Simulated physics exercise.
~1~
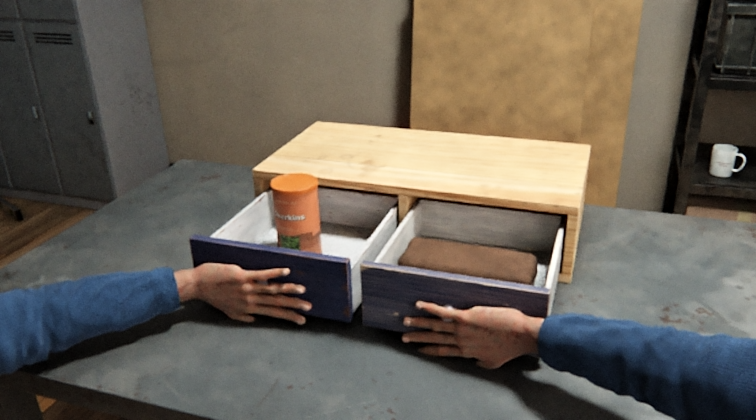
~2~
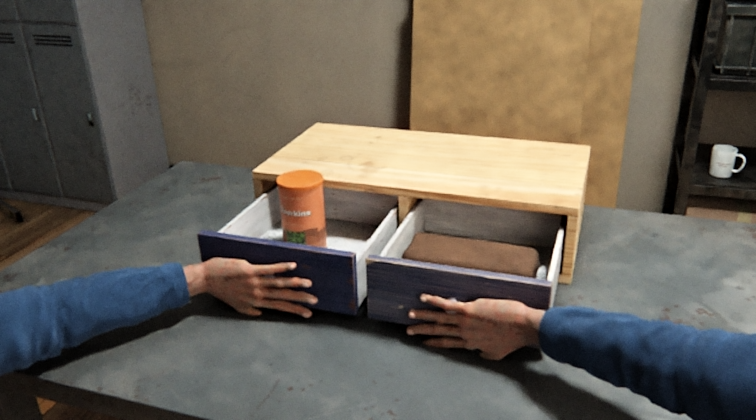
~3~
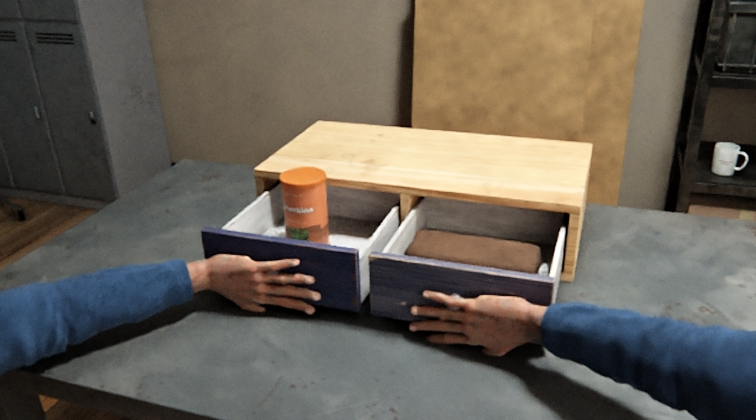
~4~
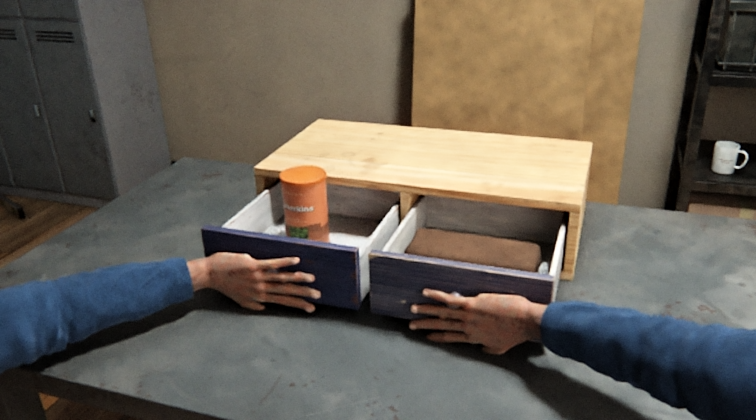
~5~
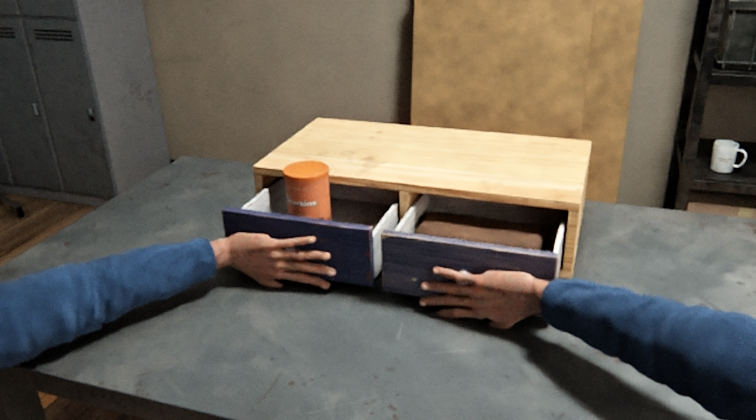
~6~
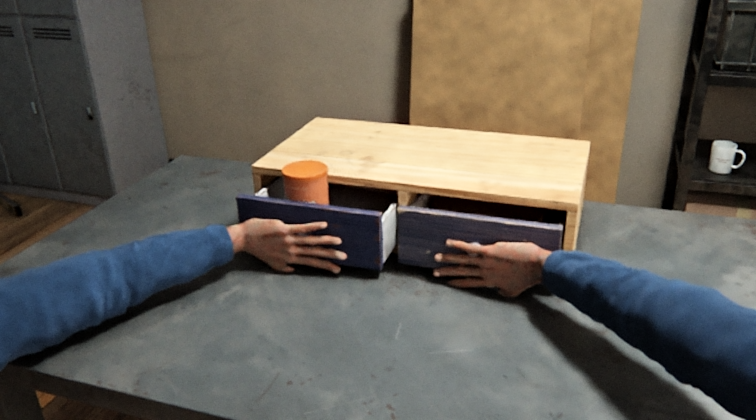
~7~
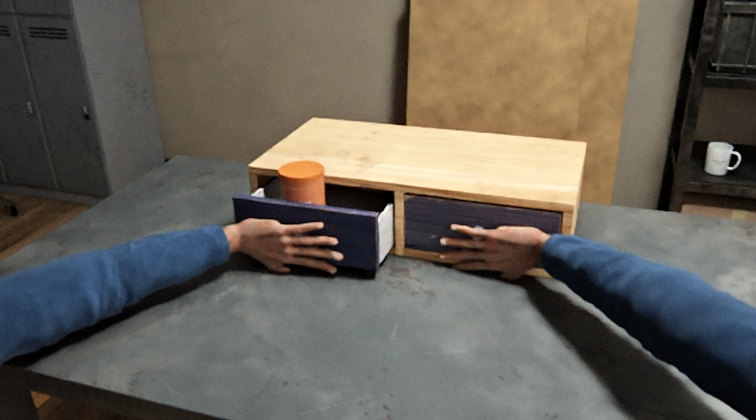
On a grey table, two hands pushing dark drawers into a wooden chest, the right closing flush, the left with orange pot staying ajar.
